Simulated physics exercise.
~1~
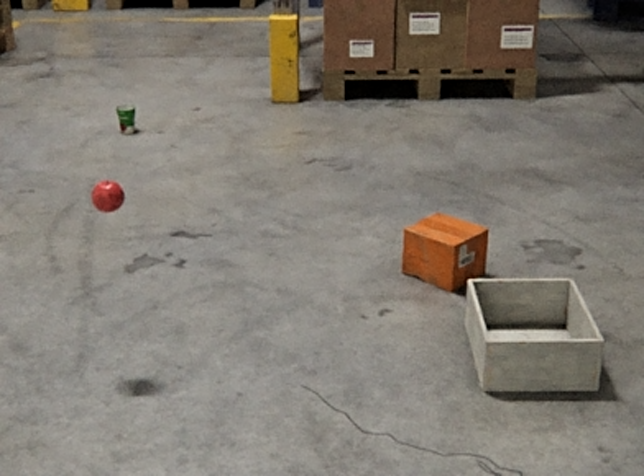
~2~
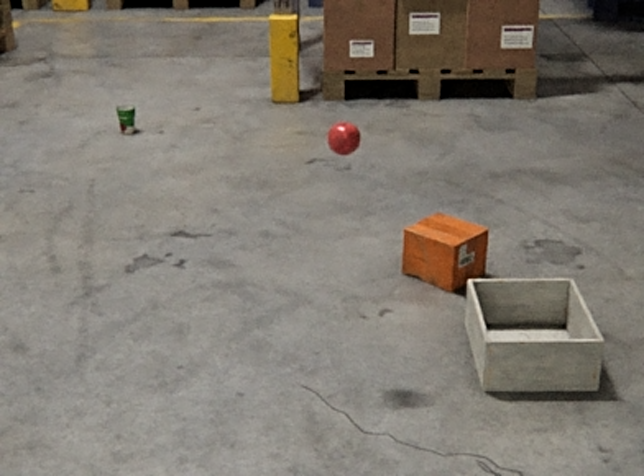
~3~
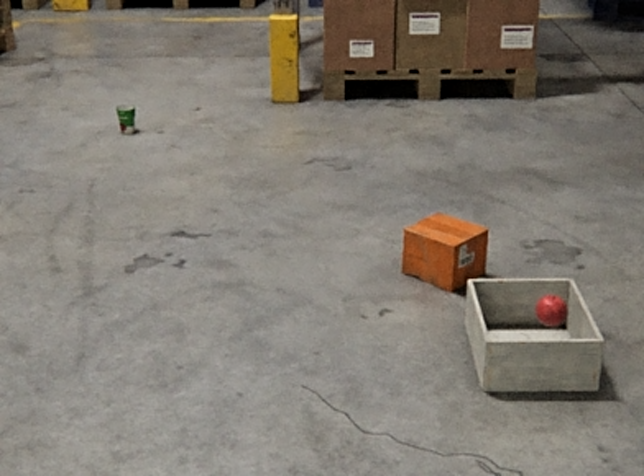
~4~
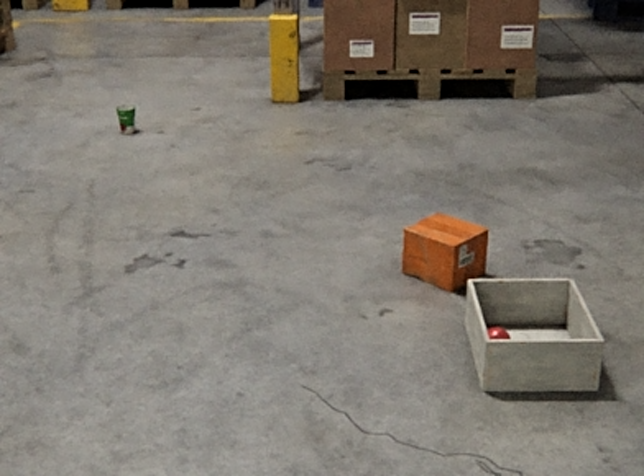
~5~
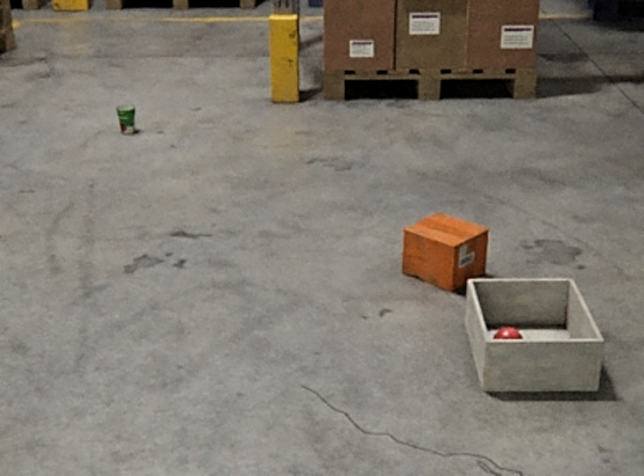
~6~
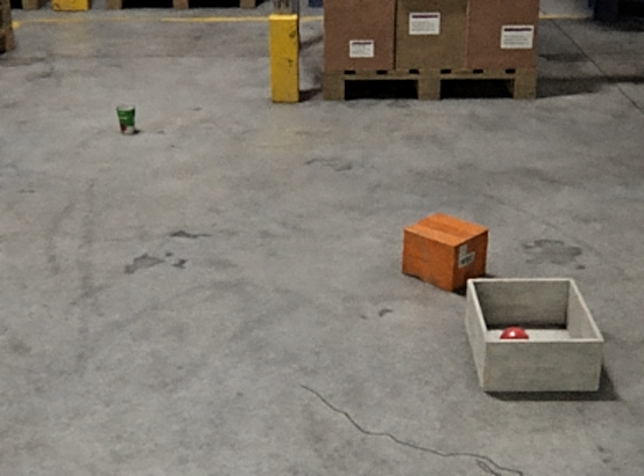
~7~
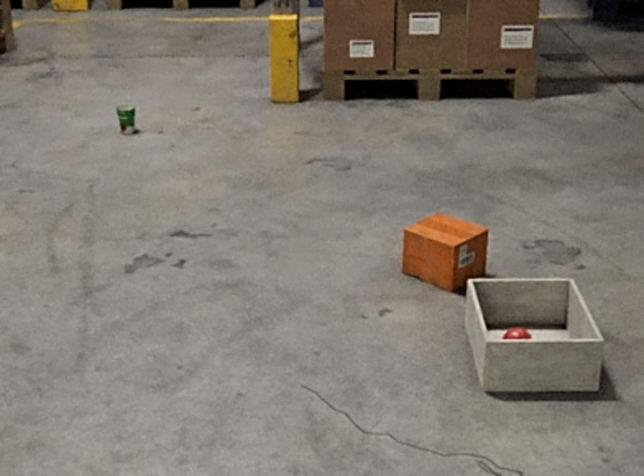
An open grey box sat on a concrete floor beside an orange parcel as a red apple flew in from the left, rose, then dropped into the box, shifted left and rolled slightly right before coming to rest inside, while the parcel stayed put.
